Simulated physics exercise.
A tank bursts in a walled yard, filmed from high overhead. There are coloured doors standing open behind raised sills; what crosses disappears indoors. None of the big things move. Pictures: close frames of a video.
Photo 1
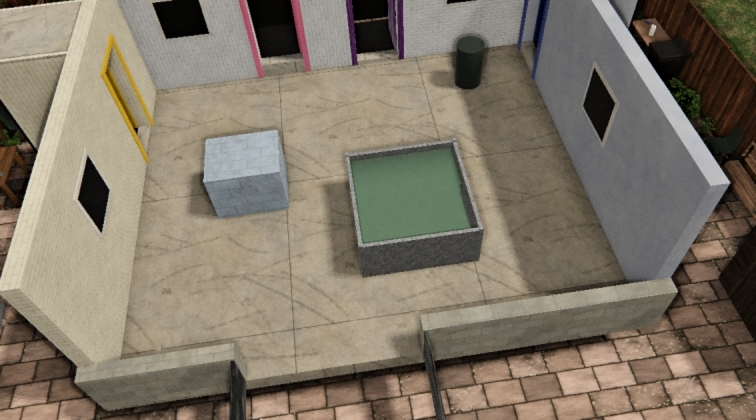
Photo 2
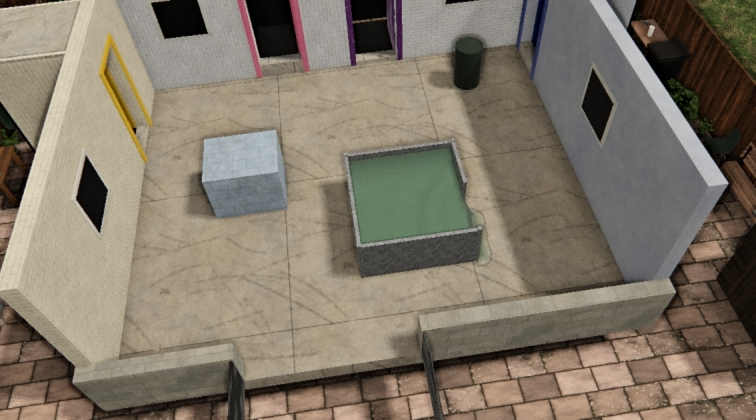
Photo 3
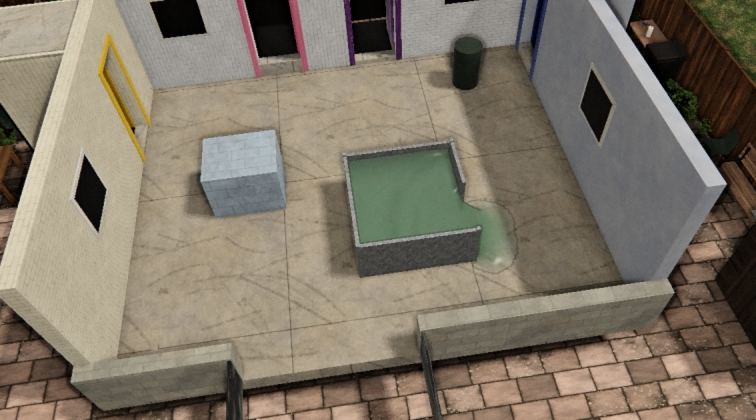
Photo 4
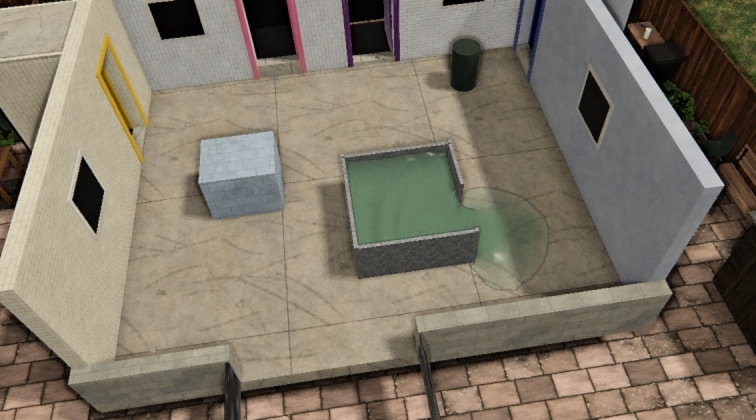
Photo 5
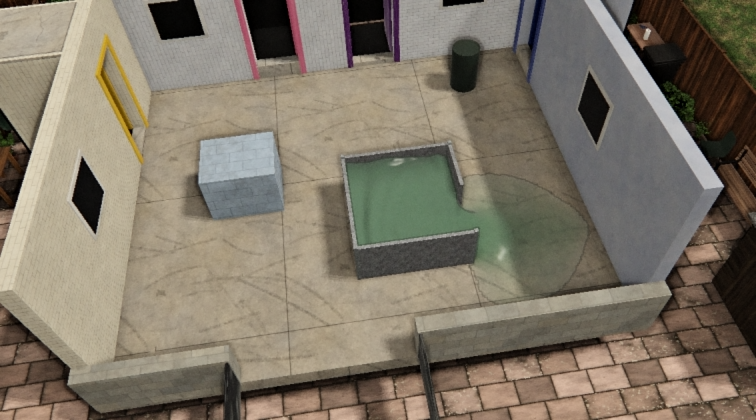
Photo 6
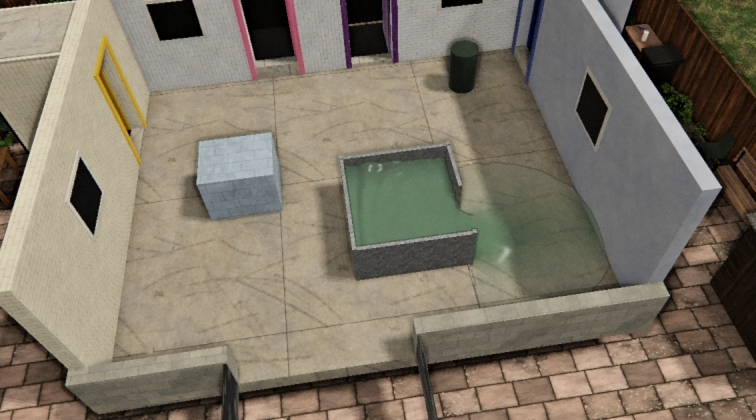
A walled yard with a pale, stained concrete floor and brick paving outside is seen from high overhead, the view drifting very slightly. A grey-walled tank of green water stands right of centre, with a pale blue-grey block to its left, a dark bin behind, and yellow, pink, purple and blue door surrounds. The tank's right side breaks open, and water pours out, fanning rightward across the floor.
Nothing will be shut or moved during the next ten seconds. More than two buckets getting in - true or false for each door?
Pink door: False; blue door: False; purple door: False; yellow door: False.
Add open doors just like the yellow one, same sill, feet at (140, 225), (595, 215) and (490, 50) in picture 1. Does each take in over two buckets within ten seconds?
In order: Falls short, exceeds it, exceeds it.
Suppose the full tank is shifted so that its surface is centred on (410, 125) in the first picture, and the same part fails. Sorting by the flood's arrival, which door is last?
That is the yellow one.
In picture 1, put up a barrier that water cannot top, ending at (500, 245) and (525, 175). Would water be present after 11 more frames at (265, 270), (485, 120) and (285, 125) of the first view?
Taking the three spots in turn, they are unwetted, inundated and unwetted.
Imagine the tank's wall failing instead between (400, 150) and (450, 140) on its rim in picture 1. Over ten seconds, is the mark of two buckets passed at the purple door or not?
As far as I can tell, the purple door breaks the threshold.
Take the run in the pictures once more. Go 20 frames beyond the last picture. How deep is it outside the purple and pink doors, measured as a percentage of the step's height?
Some 0 percent, then some 0 percent.
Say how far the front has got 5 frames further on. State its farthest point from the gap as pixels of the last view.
Around (542, 131).
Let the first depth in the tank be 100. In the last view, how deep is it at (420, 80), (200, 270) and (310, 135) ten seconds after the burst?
Respectively 6, 6 and 4 per cent.
A moment on, water covers 15 % of the floor; the pink door not reached, the blue door not reached, the purple door not reached, the yellow door not reached.
Next, water covers 20 % of the floor; the pink door not reached, the blue door wet at the sill, nothing in, the purple door not reached, the yellow door not reached.
Then, water covers 35 % of the floor; the pink door not reached, the blue door wet at the sill, nothing in, the purple door not reached, the yellow door not reached.
Later, water covers 65 % of the floor; the pink door wet at the sill, nothing in, the blue door wet at the sill, nothing in, the purple door wet at the sill, nothing in, the yellow door not reached.
In the end, water covers 95 % of the floor; the pink door wet at the sill, nothing in, the blue door wet at the sill, nothing in, the purple door wet at the sill, nothing in, the yellow door under two buckets in.
